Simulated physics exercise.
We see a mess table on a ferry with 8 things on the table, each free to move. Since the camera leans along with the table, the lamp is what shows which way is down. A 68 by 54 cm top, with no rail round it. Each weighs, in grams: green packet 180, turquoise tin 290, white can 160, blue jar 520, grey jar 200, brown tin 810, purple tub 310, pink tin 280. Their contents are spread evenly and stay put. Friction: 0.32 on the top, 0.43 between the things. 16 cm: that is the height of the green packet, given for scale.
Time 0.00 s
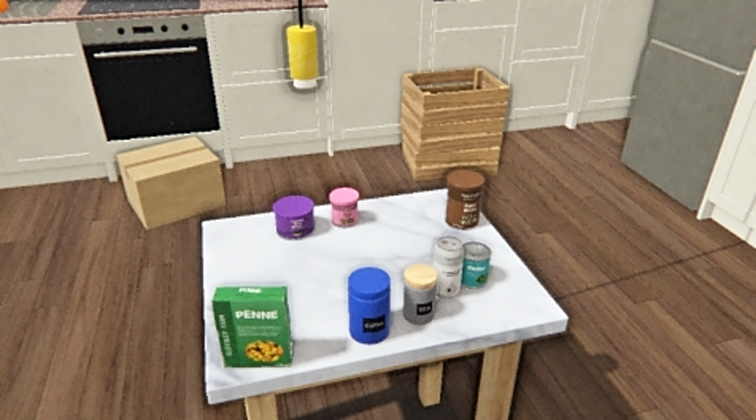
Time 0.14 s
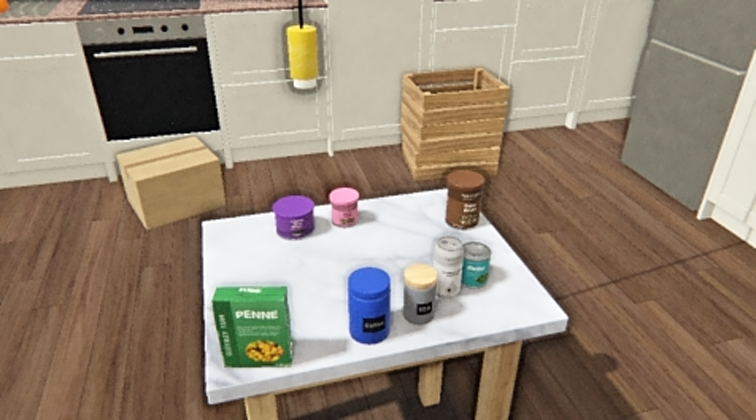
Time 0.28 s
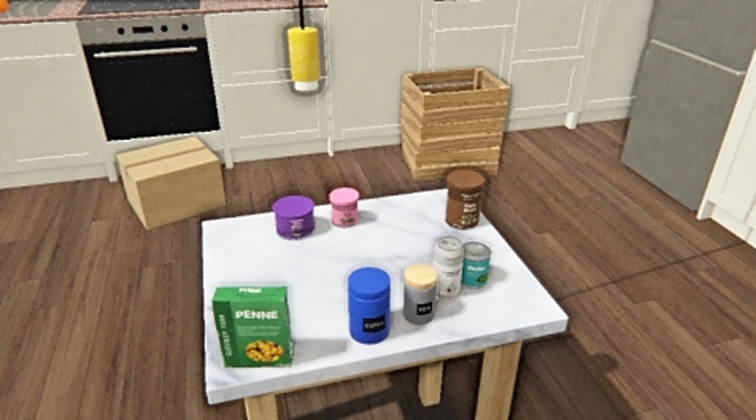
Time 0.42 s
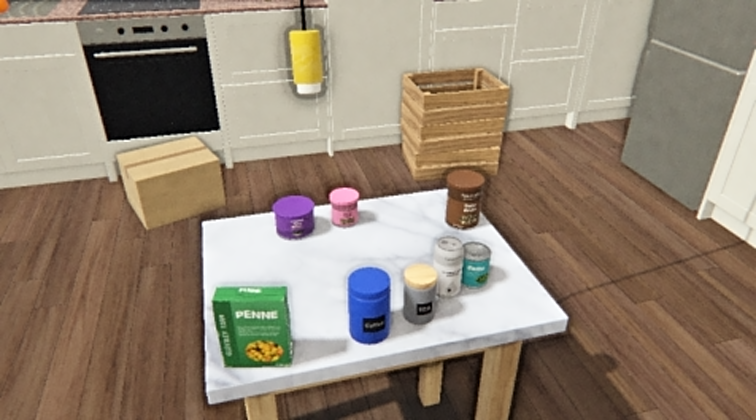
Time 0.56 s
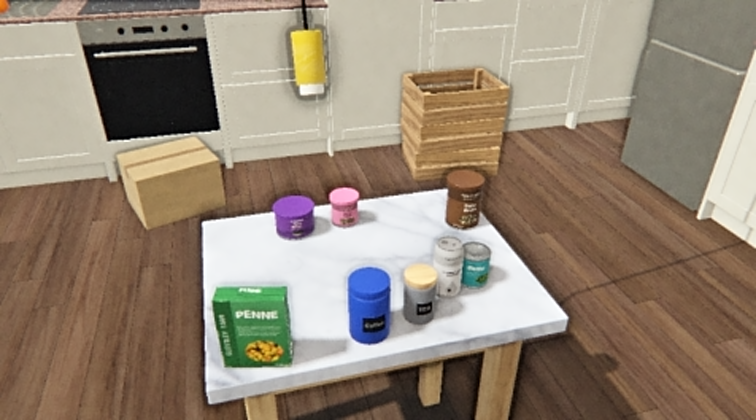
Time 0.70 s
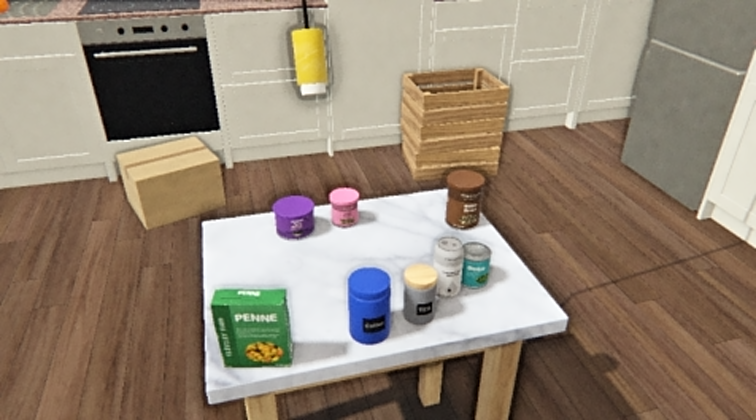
In this clip, a green penne packet, a blue jar, and assorted tins and tubs stay in place on a white marble-topped table in a kitchen, while the yellow hanging lamp behind them drifts slightly to the right.
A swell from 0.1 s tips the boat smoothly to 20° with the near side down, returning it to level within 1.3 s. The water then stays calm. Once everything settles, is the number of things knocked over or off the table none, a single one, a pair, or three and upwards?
My guess is a lone thing.
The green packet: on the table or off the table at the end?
Green packet: Goes out of bounds.
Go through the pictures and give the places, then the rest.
In the first picture, boat level; green packet (255, 328); turquoise tin (474, 265).
In the second picture, boat level; grey jar (420, 294); brown tin (464, 200).
In the third picture, floor tilted 4°, near side down; purple tub (295, 218); pink tin (345, 208).
In the fourth picture, floor tilted 10°, near side down; white can (448, 268); blue jar (369, 306).
In the fifth picture, floor tilted 16°, near side down; grey jar (420, 294); brown tin (464, 200).
In the sixth picture, floor tilted 20°, near side down; green packet (254, 329) 3° off its base; turquoise tin (474, 265).
After 1.00 s, floor tilted 14°, near side down; green packet now off the table; turquoise tin moved 2 cm near (477, 270); white can moved 2 cm.
After 1.30 s, floor tilted 1°, near side down; turquoise tin moved 2 cm near (477, 270); white can moved 2 cm; pink tin moved 2 cm.
In the end (1.9 s), off the table, green packet; the other 7 under 5 cm from the start. In the last view, turquoise tin near (477, 270).
